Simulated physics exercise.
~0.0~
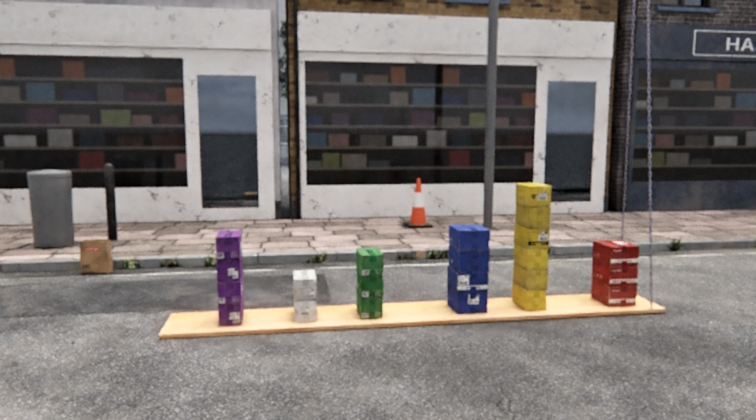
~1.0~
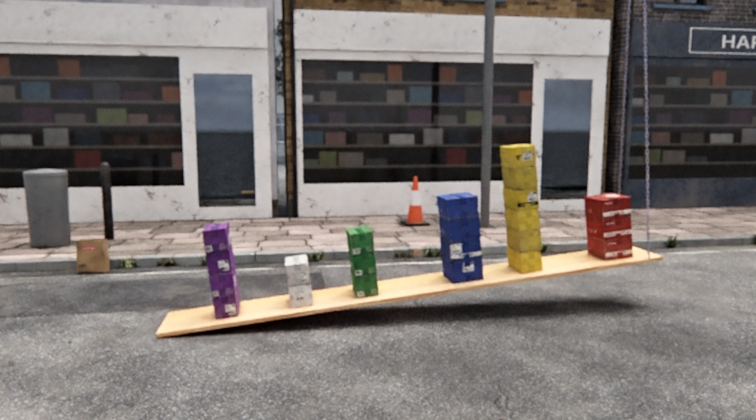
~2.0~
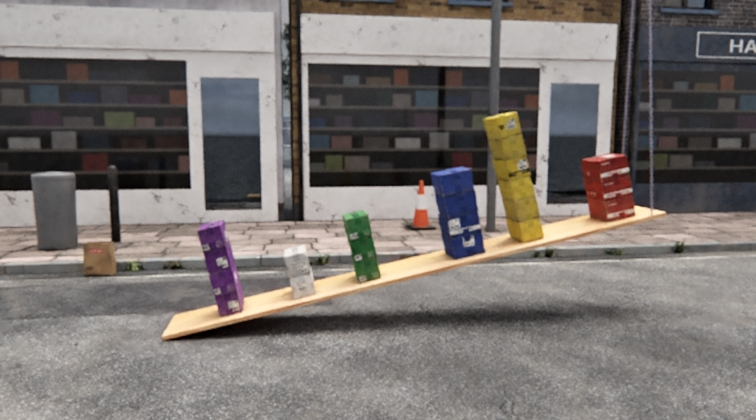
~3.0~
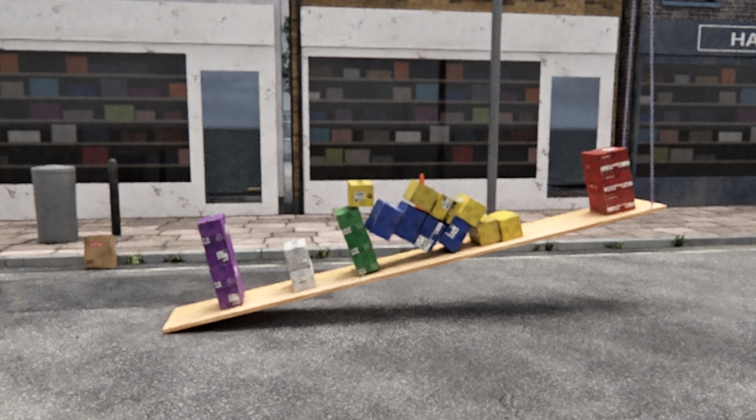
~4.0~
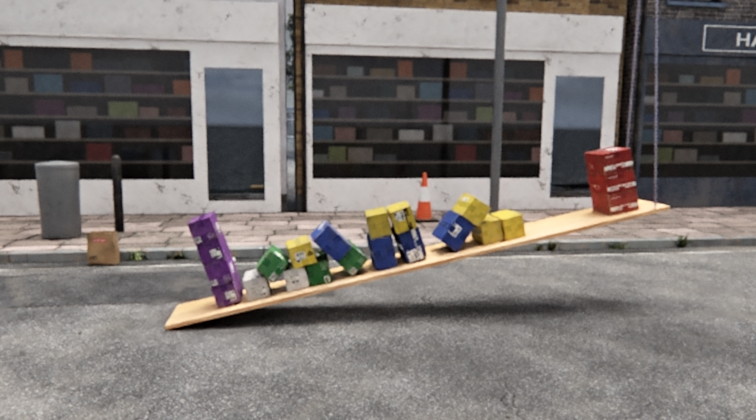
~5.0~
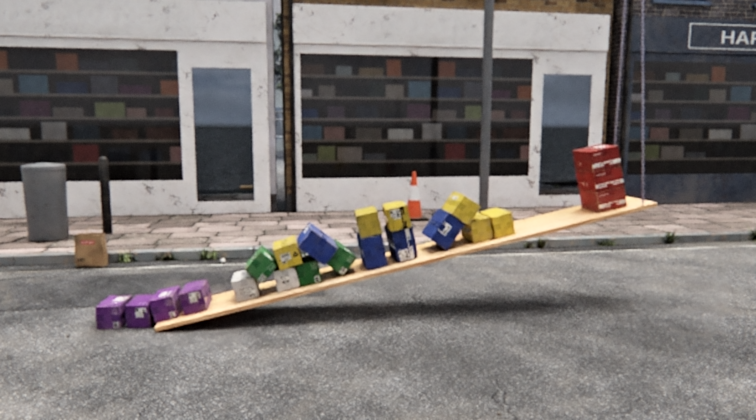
The tall yellow stack toppled left into the blue one as a plank holding six coloured stacks of boxes tilted up on its right, and green and white tumbled too before purple fell off the low end, leaving only red standing.
